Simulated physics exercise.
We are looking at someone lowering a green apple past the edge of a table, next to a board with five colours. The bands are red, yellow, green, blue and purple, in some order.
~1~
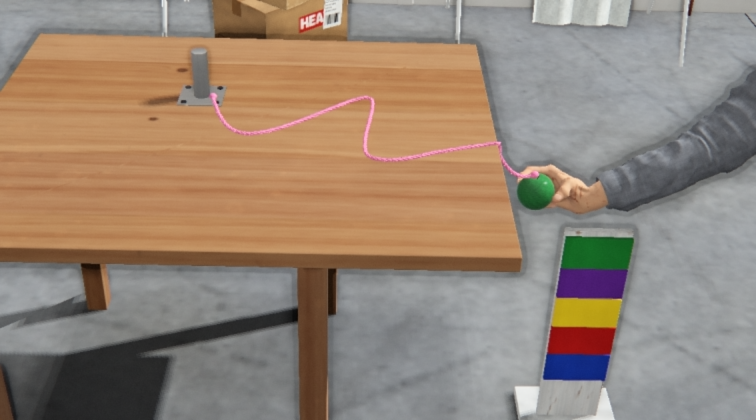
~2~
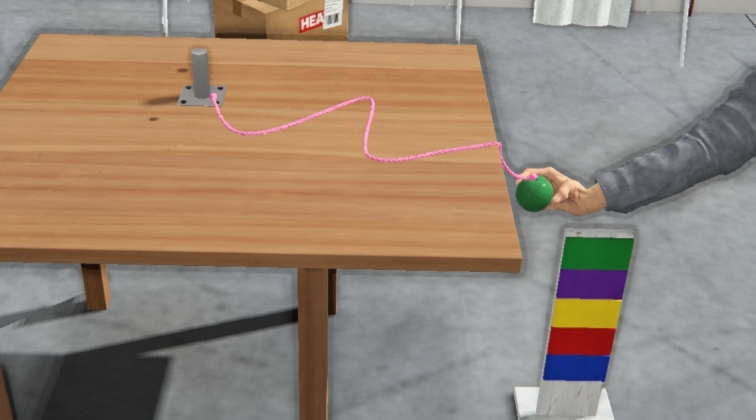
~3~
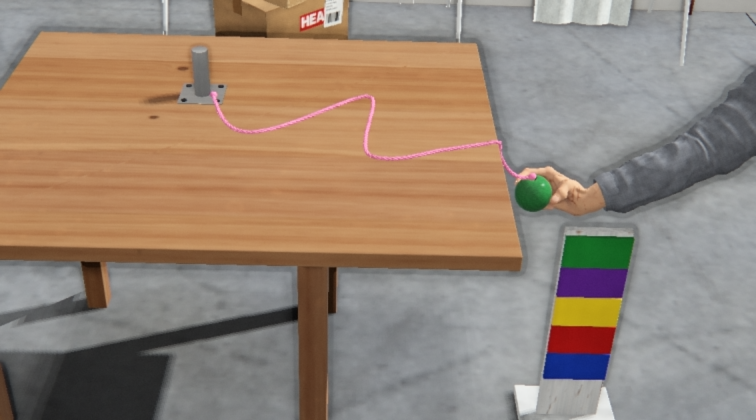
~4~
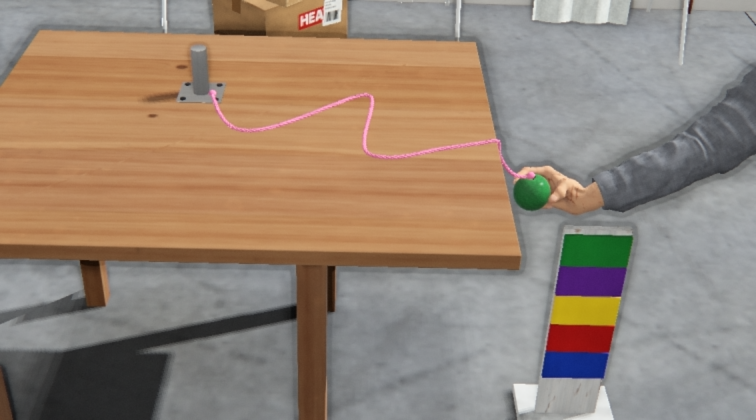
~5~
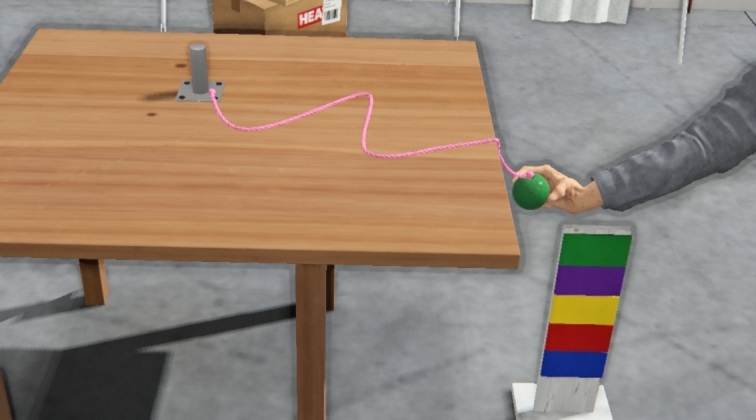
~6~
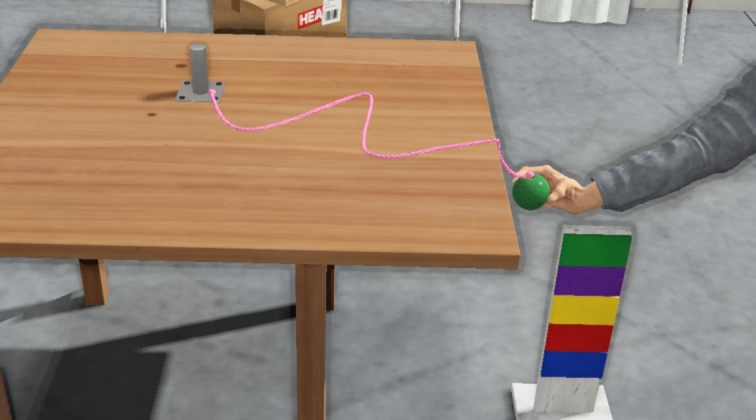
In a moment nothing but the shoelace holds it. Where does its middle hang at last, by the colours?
The shoelace holds its middle at blue.
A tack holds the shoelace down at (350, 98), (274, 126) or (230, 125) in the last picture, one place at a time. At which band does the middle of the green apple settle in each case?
One after the other, yellow; red; red.
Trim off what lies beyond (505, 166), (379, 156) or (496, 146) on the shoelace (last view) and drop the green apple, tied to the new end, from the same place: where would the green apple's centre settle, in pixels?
In that order: (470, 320), (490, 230) and (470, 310).
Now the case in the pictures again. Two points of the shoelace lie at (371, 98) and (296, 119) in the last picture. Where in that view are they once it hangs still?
They go to (451, 123) and to (353, 110).
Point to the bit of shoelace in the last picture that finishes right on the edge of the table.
It lies at about (368, 118).
A little later, apple near (510, 320); level with yellow.
Next, apple near (452, 334); level with blue.
Later still, apple near (478, 352); level with blue.
When it is over, apple near (467, 350); level with blue. At blue.
